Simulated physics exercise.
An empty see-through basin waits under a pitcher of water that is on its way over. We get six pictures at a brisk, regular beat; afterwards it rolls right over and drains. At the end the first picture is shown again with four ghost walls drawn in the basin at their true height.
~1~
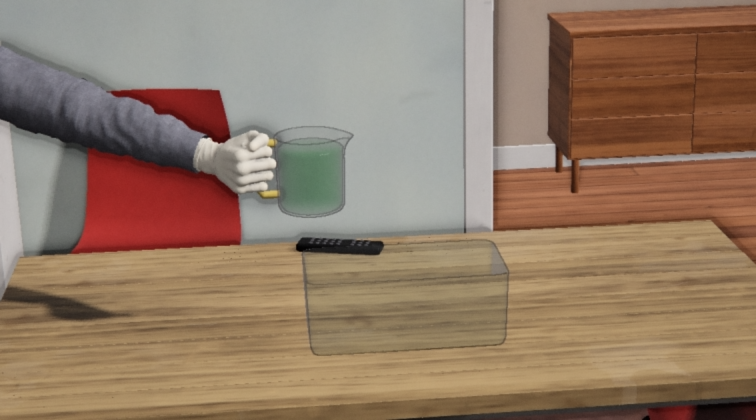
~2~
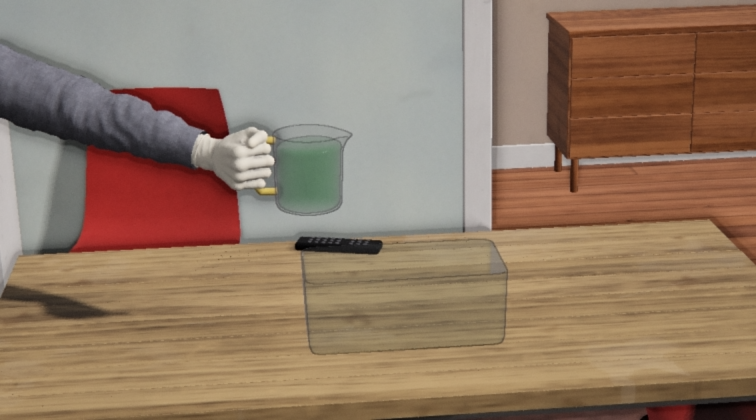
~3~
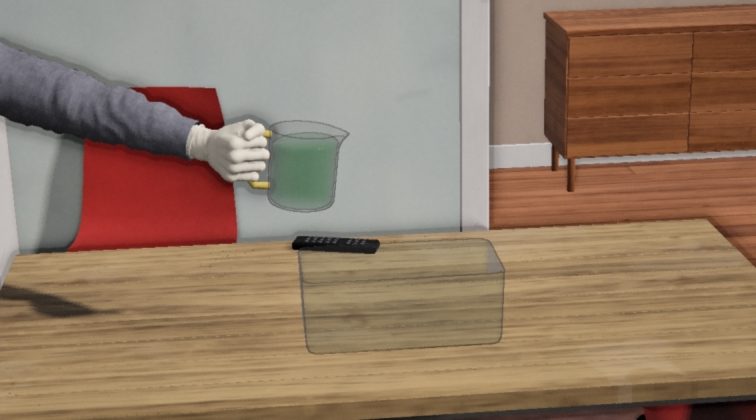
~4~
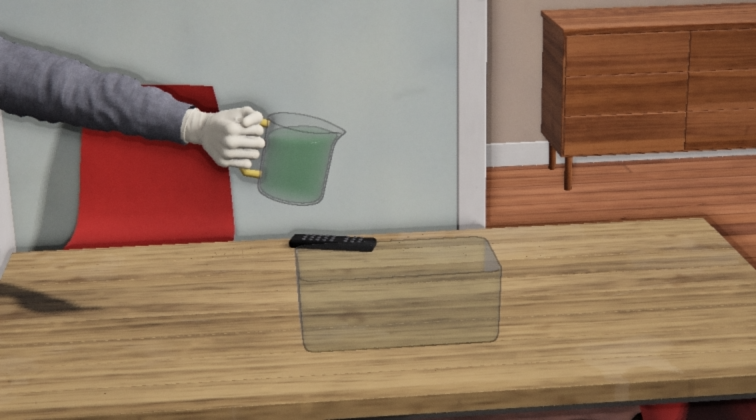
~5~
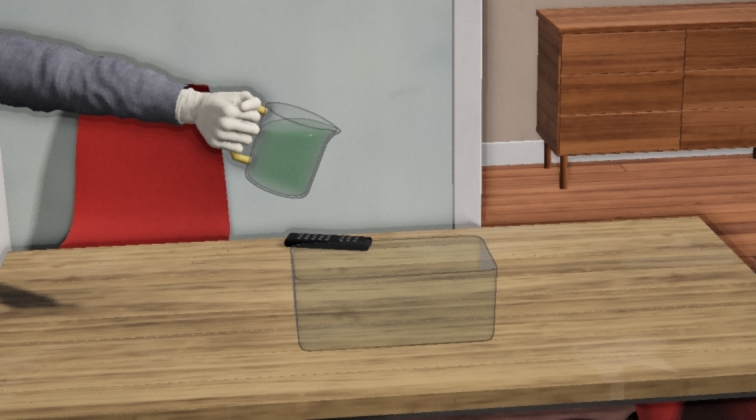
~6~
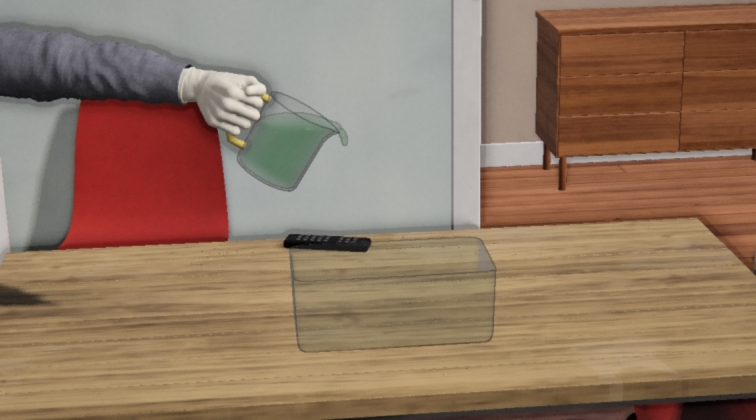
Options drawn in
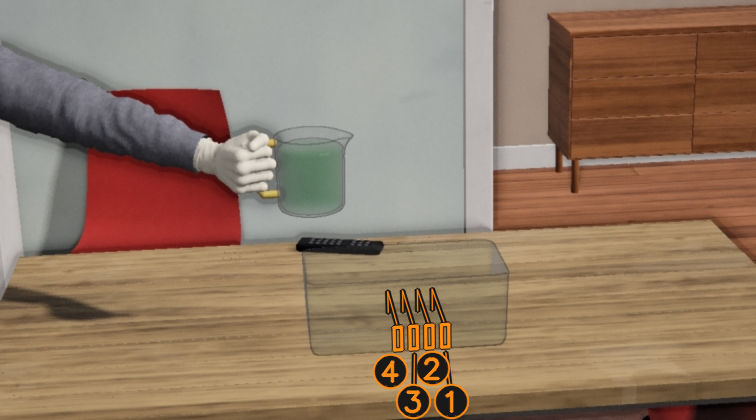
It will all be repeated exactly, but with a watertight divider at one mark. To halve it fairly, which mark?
It is 1.
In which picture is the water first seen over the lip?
Picture 6.
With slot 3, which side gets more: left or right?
The right side.
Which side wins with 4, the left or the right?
The right one.
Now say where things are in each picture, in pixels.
In the first picture, upright, lip at (352, 135); basin from (310, 354) to (506, 343); nothing has left yet.
In the second picture, upright, lip at (351, 134); nothing has left yet.
In the third picture, tipped about 5°, lip at (348, 133); nothing has left yet.
In the fourth picture, tipped about 12°, lip at (345, 132); nothing has left yet.
In the fifth picture, tipped about 21°, lip at (340, 130); nothing has left yet.
In the sixth picture, tipped about 31°, lip at (339, 131); water is over the lip, down to (345, 143).
On the marked copy, 1 at (445, 352); 2 at (430, 353); 3 at (414, 354); 4 at (398, 355).
For slot 1, about 45 % ends left of the wall and 51 % right of it; 3 % is lost outside.
For slot 2, about 18 % ends left of the wall and 80 % right of it; 3 % is lost outside.
For slot 3, about 8 % ends left of the wall and 90 % right of it.
For slot 4, about 7 % ends left of the wall and 90 % right of it.
